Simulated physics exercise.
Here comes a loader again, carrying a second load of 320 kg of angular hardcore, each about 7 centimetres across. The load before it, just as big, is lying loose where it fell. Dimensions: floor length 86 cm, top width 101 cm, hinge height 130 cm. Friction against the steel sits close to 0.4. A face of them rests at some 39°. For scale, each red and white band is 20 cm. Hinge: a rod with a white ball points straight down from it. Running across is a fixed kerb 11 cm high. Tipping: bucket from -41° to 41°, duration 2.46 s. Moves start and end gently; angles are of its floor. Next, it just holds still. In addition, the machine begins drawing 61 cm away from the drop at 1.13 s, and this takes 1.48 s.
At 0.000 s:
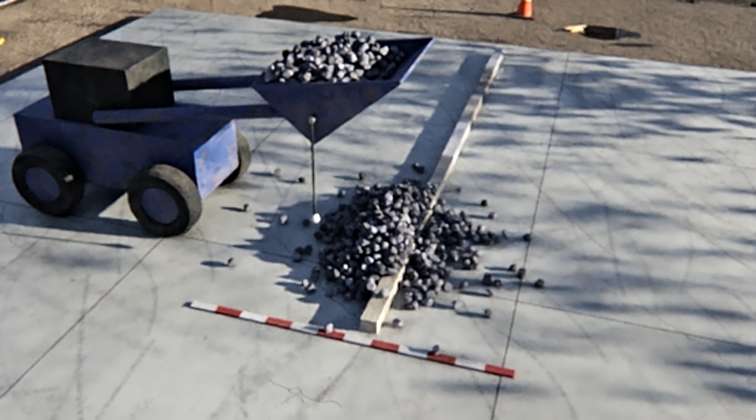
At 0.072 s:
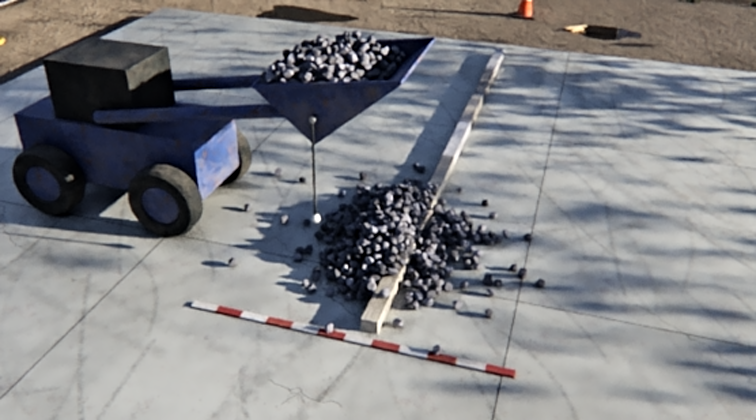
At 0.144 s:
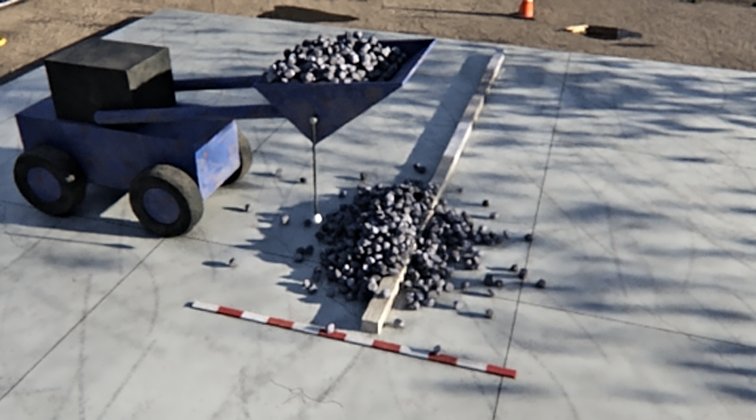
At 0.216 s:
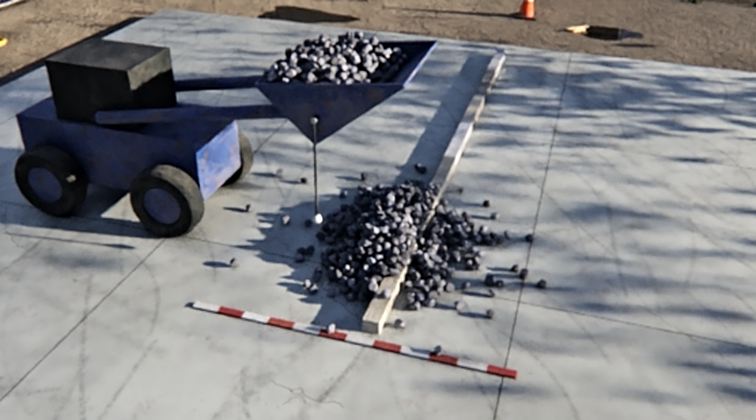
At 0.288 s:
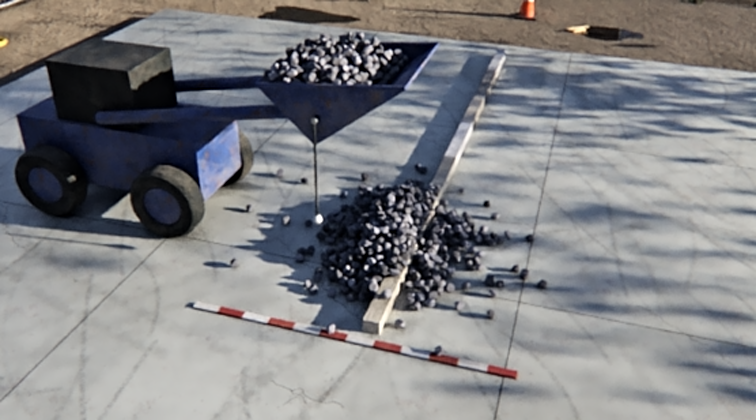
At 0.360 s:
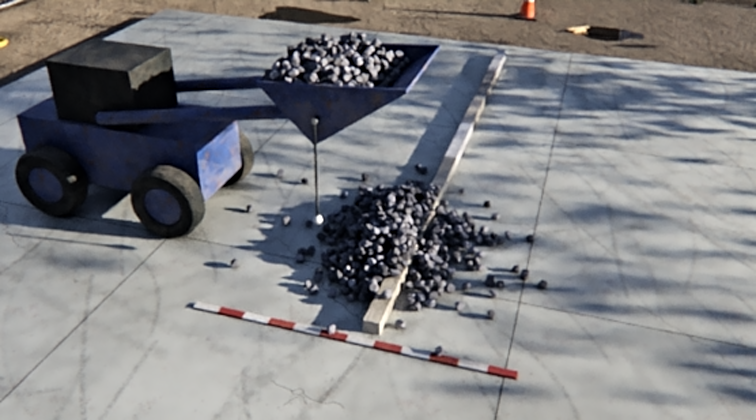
A blue loader held its bucket heaped with dark stones above a scattered pile lying across a pale kerb, and the bucket tilted only very slightly while everything else stayed practically still.
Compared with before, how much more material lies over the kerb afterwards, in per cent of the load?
Some 9 per cent of a load more.
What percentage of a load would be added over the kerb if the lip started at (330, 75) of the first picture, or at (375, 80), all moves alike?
First place: Roughly 0 %; second place: Roughly 0 %.
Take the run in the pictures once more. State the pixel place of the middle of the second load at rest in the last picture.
I'd put their centre close to (358, 217).
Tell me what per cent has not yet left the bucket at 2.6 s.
Around 15 per cent of the load is still inside.
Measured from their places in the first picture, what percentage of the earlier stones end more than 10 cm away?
Close to 5 in a hundred of them.
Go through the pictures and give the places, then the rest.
In the first picture, lip at (401, 83), floor tilted -41°, highest stones at (351, 40). The earlier load is highest near (391, 214), 29 cm above ground level, 81 % on this side of the kerb, 19 % over the kerb.
In the second picture, lip at (402, 83), floor tilted -41°, highest stones at (347, 41); the stones move at 0.0 m/s on average.
In the third picture, the bucket is at -40°, its lip at (403, 84); the top of the load is at (350, 41); the stones move at 0.0 m/s on average.
In the fourth picture, lip at (404, 86), floor tilted -39°, highest stones at (346, 42); the stones move at 0.1 m/s on average.
In the fifth picture, the bucket is at -38°, its lip at (406, 89); the top of the load is at (337, 43); the stones move at 0.1 m/s on average.
In the sixth picture, lip at (407, 92), floor tilted -36°, highest stones at (335, 43); the stones move at 0.1 m/s on average.
After 1.8 s the floor is at 28°; in per cent of one load, 84 in the bucket, 97 on this side of the kerb, 19 over the kerb; the foremost stones are at (514, 273).
After 2.6 s the floor is at 41°; in per cent of one load, 15 in the bucket, 158 on this side of the kerb, 28 over the kerb; the foremost stones are at (516, 267).
After 3.1 s the floor is at 41°; in per cent of one load, 0 in the bucket, 172 on this side of the kerb, 28 over the kerb; the foremost stones are at (518, 268).
After 5.6 s the floor is at 41°; in per cent of one load, 0 in the bucket, 172 on this side of the kerb, 28 over the kerb; the foremost stones are at (518, 268). Net gain over the kerb, 9.
